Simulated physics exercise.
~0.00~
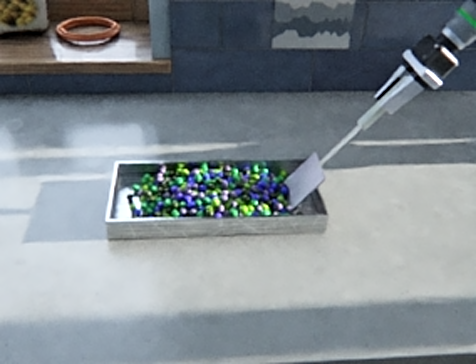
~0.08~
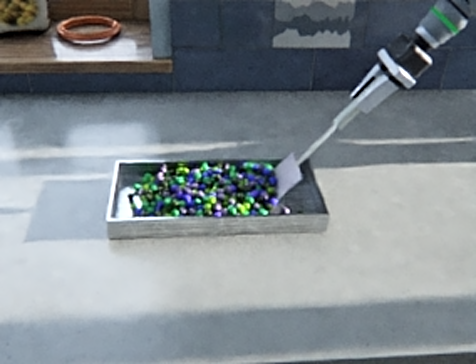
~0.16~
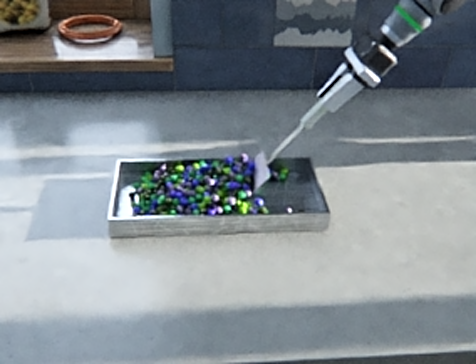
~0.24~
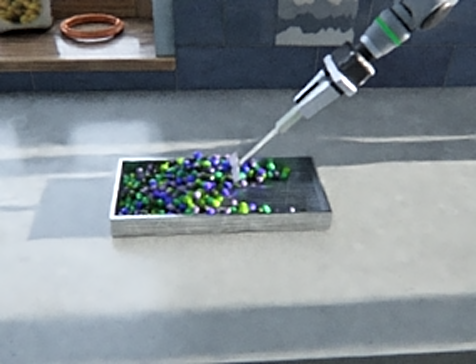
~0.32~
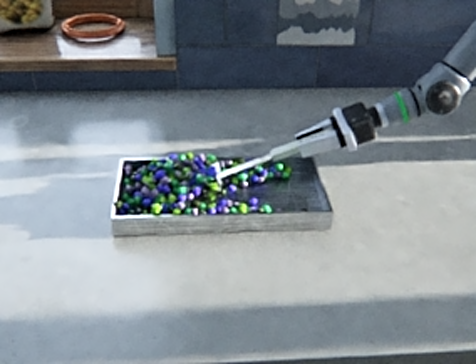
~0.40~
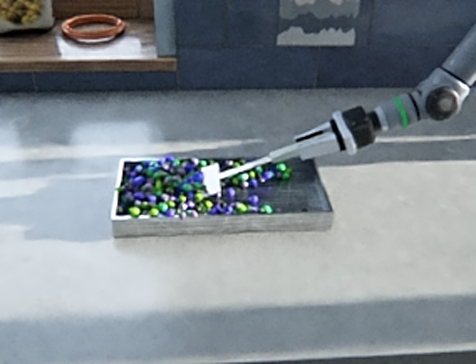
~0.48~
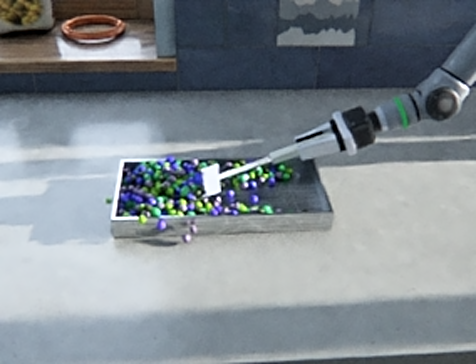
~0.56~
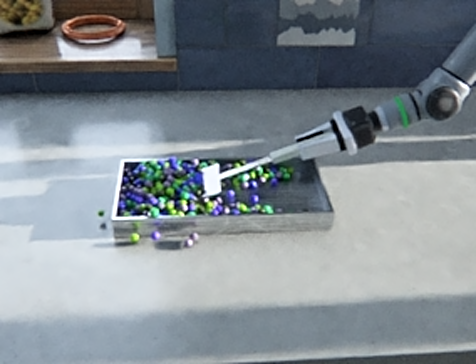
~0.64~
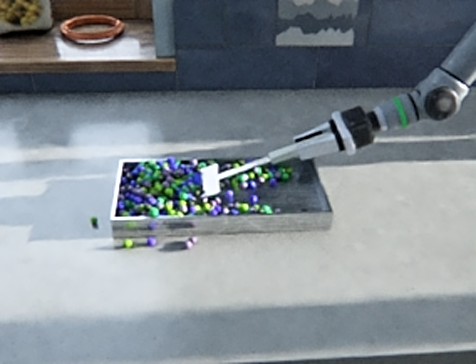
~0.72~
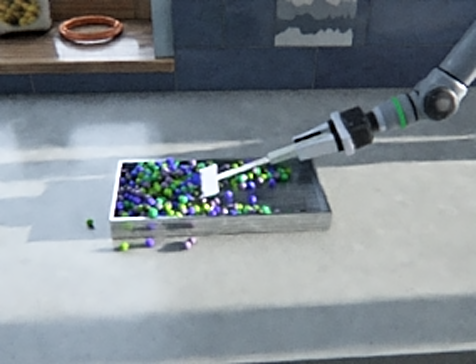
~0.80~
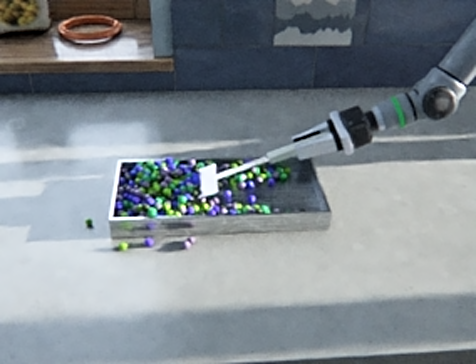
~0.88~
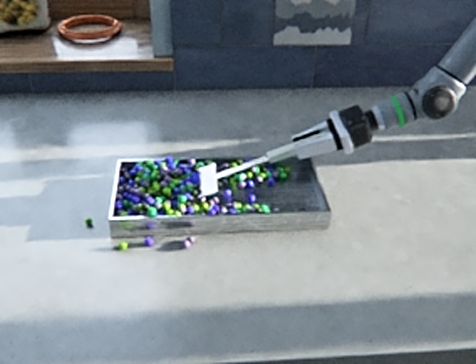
A robot arm holding a spatula starts at the right end of a shallow metal tray filled with small green, purple, blue and white round sweets. It drags the blade leftward through the tray, pushing the sweets into a heap and leaving bare metal behind it. Near the middle the arm tilts lower, the blade flattens, and it comes to a halt. The heaped sweets spread towards the left end, and a few spill over the tray's near and left edges. They settle on the grey counter while nearly all the rest stay inside, the spatula resting still among them.
